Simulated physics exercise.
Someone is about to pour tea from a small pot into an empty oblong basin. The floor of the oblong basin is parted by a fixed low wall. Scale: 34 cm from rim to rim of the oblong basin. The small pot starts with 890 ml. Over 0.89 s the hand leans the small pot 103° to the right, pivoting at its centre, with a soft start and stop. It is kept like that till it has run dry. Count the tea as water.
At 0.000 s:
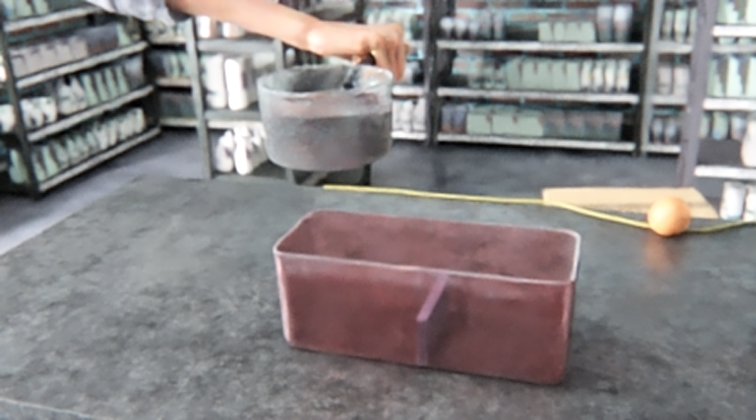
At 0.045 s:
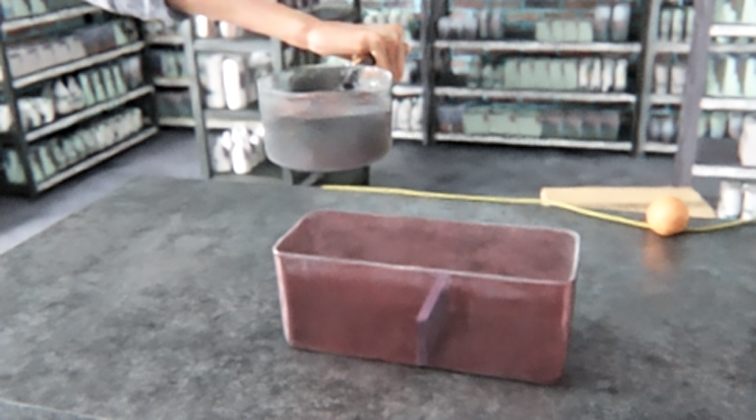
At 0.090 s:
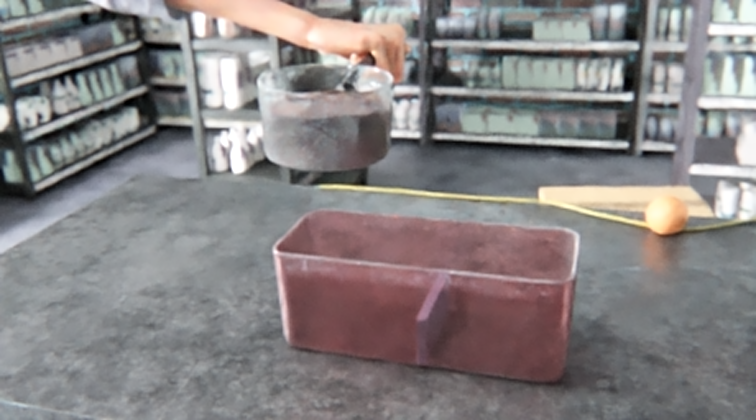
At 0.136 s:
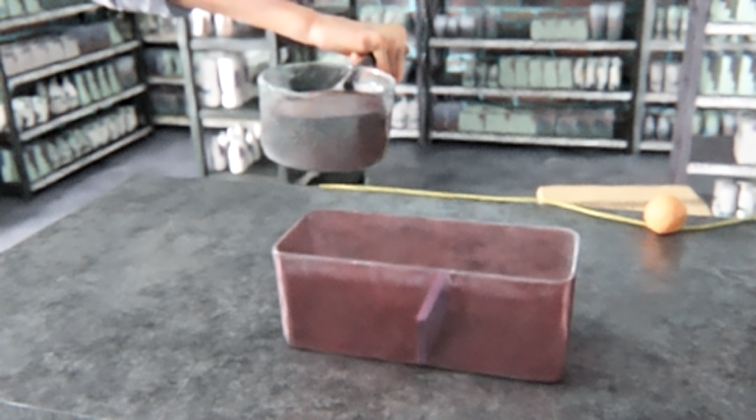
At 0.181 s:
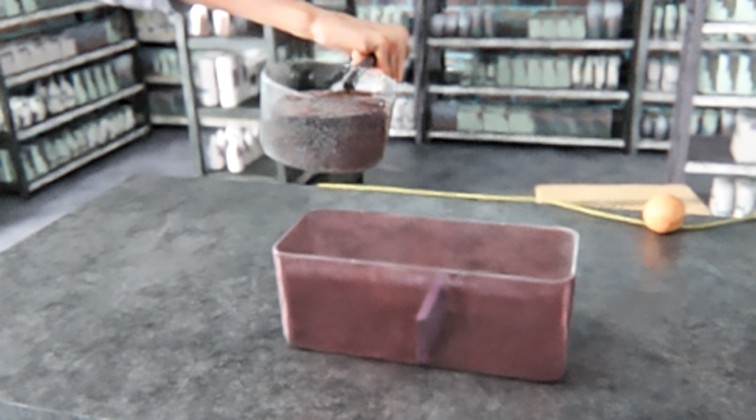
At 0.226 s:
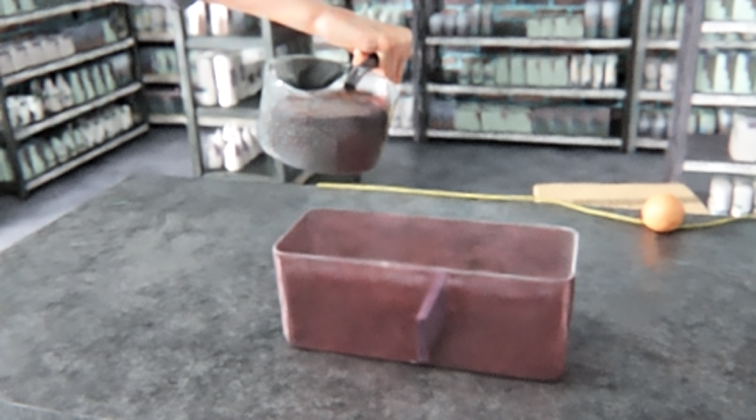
A hand held a small pot of tea above a dark table, behind an empty oblong basin with a low wall inside, and slowly leaned the pot a little to the right.
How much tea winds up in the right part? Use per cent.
The far part has some 60 per cent.
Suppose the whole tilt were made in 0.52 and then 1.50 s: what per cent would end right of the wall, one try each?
In turn about 40 and 70 per cent.
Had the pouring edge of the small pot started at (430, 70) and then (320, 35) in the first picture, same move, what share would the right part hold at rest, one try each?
First 95, then 5 per cent.
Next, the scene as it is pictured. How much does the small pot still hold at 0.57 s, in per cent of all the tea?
About 64 per cent.
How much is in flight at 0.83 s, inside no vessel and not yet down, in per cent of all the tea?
Some 12 per cent.
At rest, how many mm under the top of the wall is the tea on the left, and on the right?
Some 42 mm on the left and 32 mm on the right.
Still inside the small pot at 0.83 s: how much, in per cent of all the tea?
Near 14 in a hundred.
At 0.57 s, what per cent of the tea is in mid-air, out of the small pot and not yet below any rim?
Some 30 per cent.
Then, 0.57 s in, the tilt is 74° and 64 per cent is still to pour, 1 is left of the wall and 4 right of it.
Then, 0.83 s in, the tilt is 102° and 15 per cent is still to pour, 15 is left of the wall and 58 right of it.
Then, 1.10 s in, the tilt is 103° and 2 per cent is still to pour, 36 is left of the wall and 60 right of it.
Then, 1.39 s in, the tilt is 103° and 0 per cent is still to pour, 39 is left of the wall and 60 right of it.
Finally, 40 per cent lies left of the wall, 60 right of it and 1 outside.
